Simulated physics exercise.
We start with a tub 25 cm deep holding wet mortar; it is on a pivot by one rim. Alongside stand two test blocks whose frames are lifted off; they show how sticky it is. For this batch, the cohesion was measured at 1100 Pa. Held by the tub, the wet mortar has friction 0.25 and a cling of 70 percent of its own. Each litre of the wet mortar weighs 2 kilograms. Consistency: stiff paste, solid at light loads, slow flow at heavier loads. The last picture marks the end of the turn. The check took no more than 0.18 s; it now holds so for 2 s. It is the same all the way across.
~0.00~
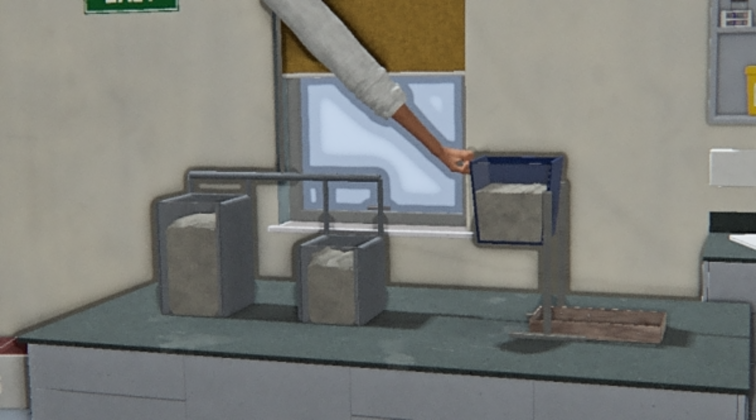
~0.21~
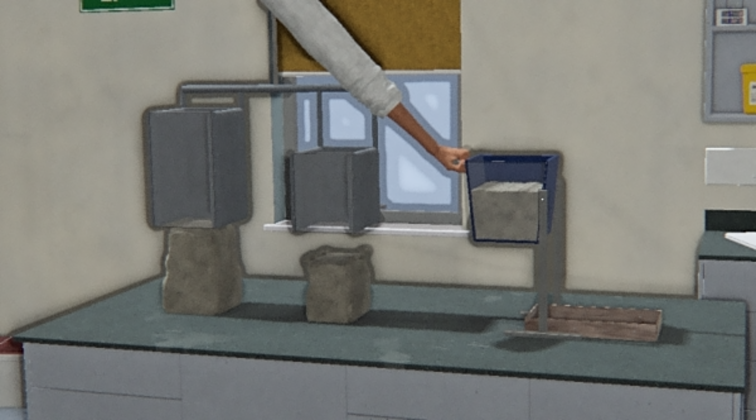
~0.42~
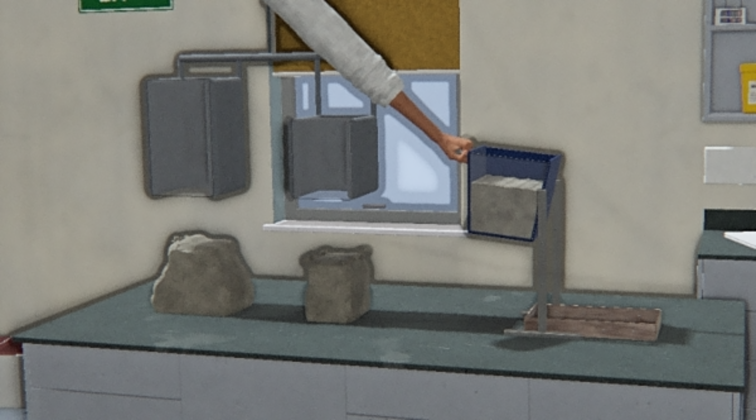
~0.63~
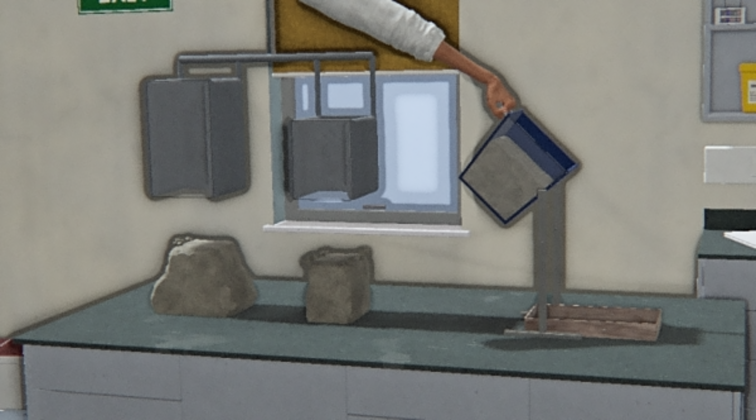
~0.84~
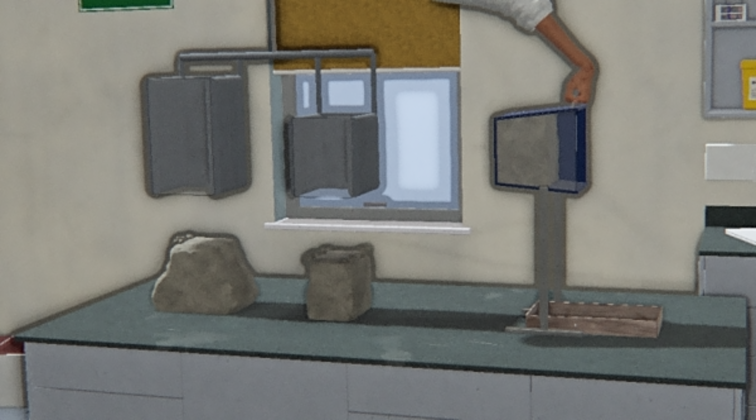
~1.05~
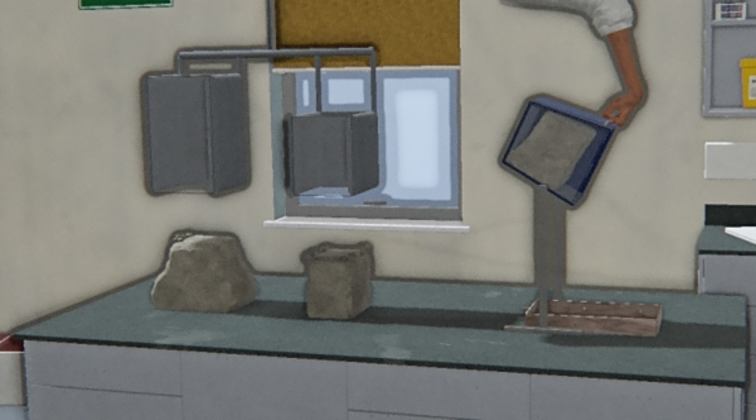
At first, two grey boxes cover blocks on a bench while a hand grips a blue tub of grey mortar at right. The boxes lift clear, and the left block slumps lower and wider while the smaller one keeps its shape. Then the arm swings the tub rightward past sideways, the mortar staying inside.
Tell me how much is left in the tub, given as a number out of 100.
It should be close to 0 out of 100.
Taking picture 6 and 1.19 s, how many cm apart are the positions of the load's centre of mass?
The change is near 9 cm.
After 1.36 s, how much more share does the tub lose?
Load share from then on: Near 14 %.
After 1.19 s, the tub is at 116 degrees and holds 83 %.
After 1.36 s, the tub is at 116 degrees and holds 13 %.
After 1.53 s, the tub is at 116 degrees and holds 0 %.
After 1.70 s, the tub is at 116 degrees and holds 0 %.
After 3.05 s, at the end, the tub is at 116 degrees and holds 0 %.
